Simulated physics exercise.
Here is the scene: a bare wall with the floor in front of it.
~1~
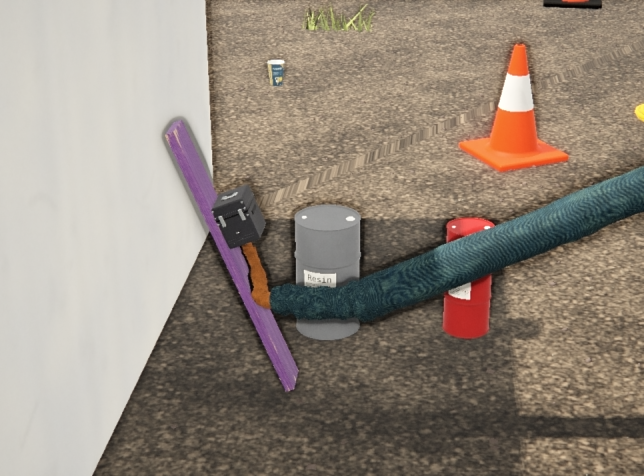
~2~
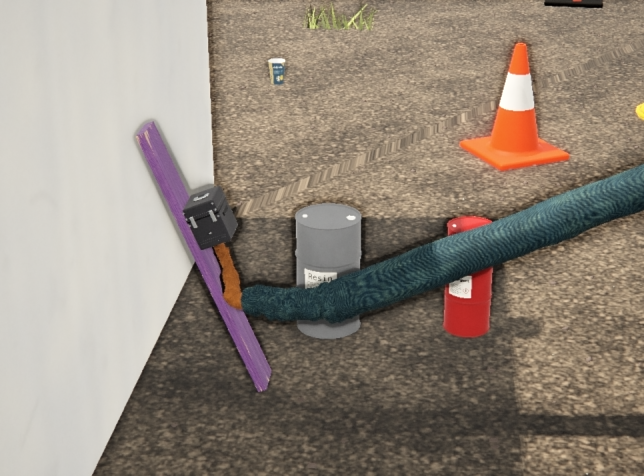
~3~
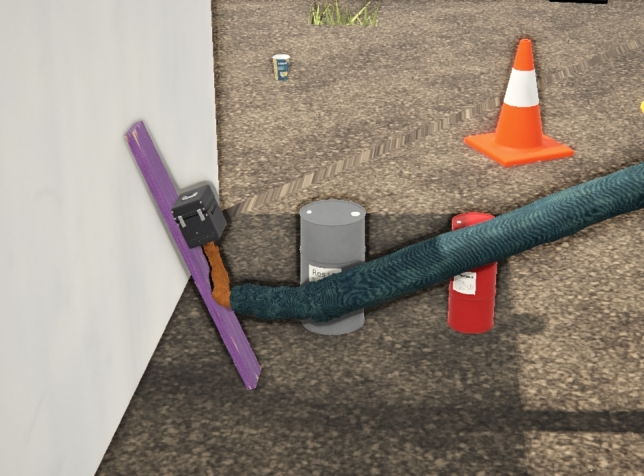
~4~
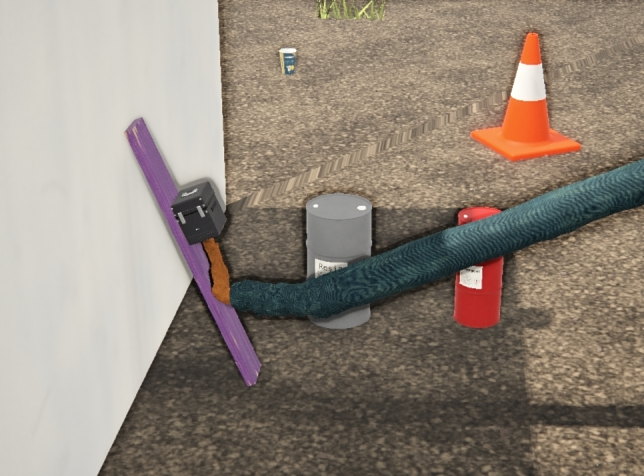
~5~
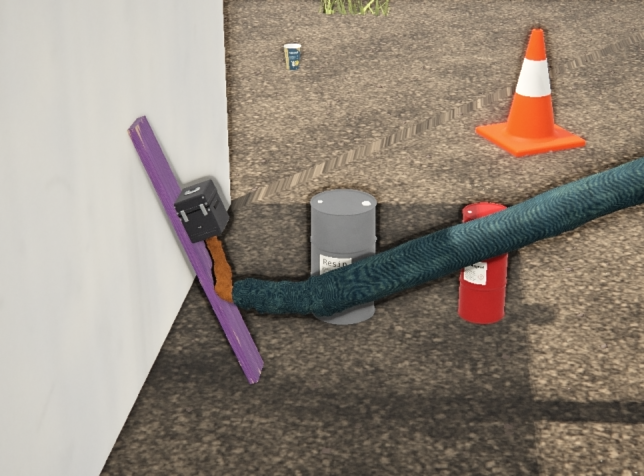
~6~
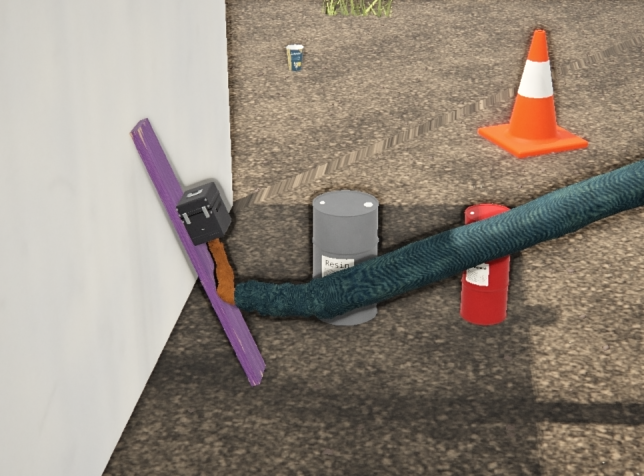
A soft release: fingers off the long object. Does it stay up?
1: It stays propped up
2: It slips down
1.
Then, 0.20 s past the last view, nothing moves.
Then, 0.50 s past the last view, purple plank resting near (201, 256).
Finally, all 3 still in place. Final places as the last picture's camera would see them, purple plank near (201, 256). The plank remains leaning.
